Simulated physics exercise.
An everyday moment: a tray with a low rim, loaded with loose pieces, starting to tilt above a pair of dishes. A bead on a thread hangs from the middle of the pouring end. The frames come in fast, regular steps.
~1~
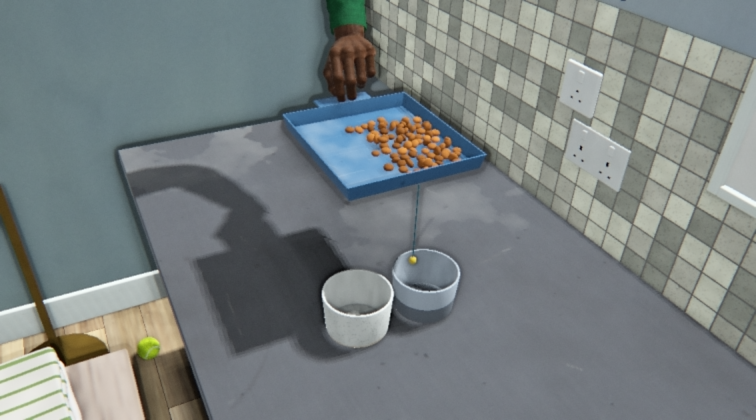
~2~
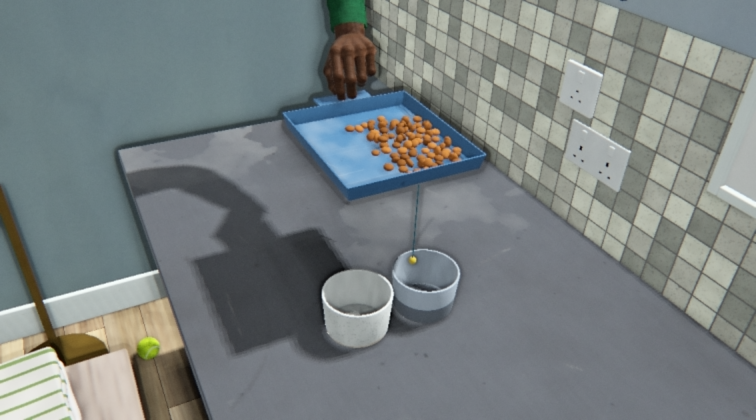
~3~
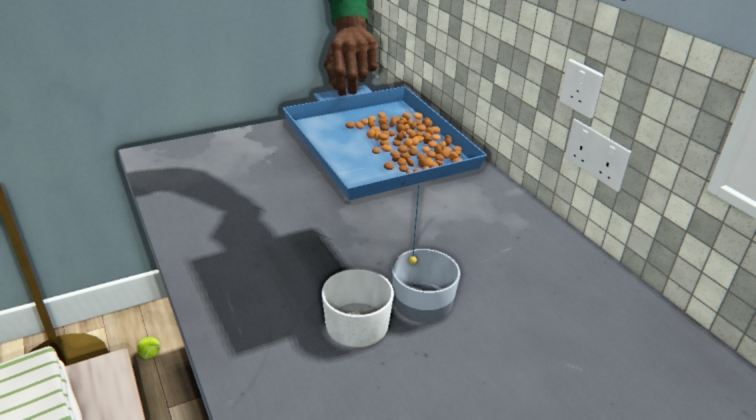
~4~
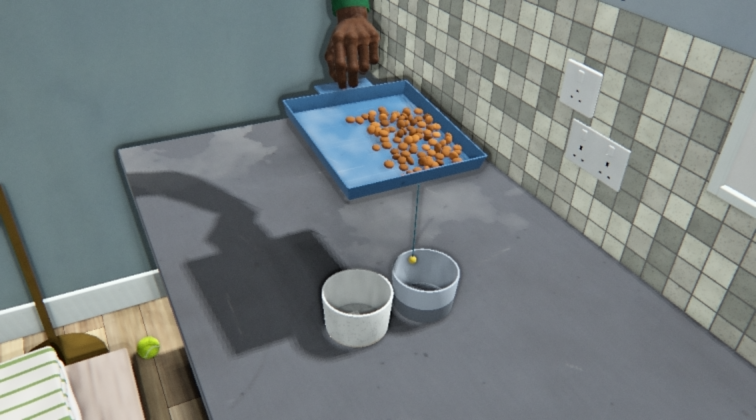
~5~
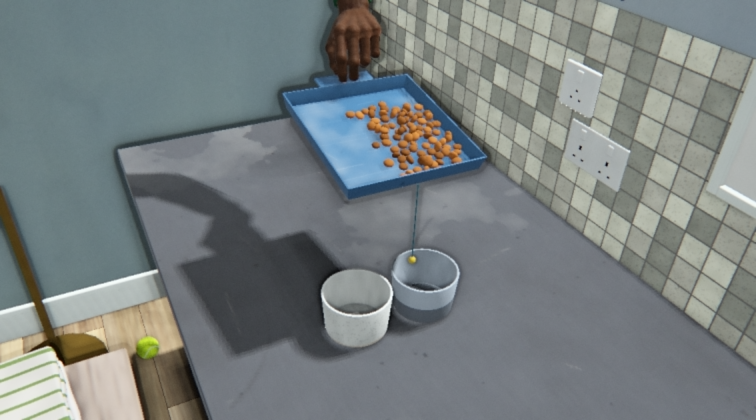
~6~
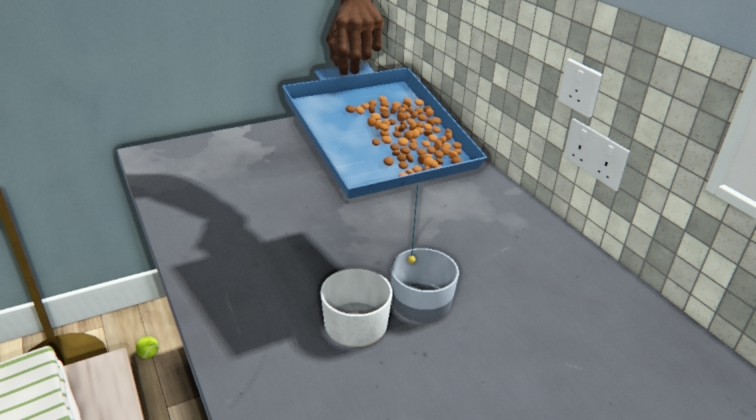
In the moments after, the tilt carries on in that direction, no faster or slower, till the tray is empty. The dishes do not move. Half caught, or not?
Together they catch under half.
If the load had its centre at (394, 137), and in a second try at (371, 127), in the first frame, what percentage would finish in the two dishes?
Near 20 % and 20 %.
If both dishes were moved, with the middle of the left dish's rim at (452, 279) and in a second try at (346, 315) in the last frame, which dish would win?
The first try: The left one. The second: The right-hand dish.
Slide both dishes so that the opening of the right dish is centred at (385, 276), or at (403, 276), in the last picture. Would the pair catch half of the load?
At the first place not half, at the second less than half.
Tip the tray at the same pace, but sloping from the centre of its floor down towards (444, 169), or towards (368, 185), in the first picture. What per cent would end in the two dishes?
First some 0, then 90 per cent.
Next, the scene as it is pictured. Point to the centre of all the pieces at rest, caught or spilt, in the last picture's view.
Near (466, 322).
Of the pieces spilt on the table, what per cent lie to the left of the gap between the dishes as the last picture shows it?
About 10 per cent.
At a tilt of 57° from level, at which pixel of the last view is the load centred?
Roughly at (438, 146).
Just after the last frame, tray tipped steeply; every one on the tray.
A moment on, tray tipped right over; roughly half on the tray; just a few in the right dish; about a tenth outside both; roughly a third in the air.
Further on, tray tipped past a quarter turn; roughly a quarter in the right dish; the larger part outside both.
When it is over, tray tipped past a quarter turn; not one in the left dish; roughly a quarter in the right dish; the larger part outside both.
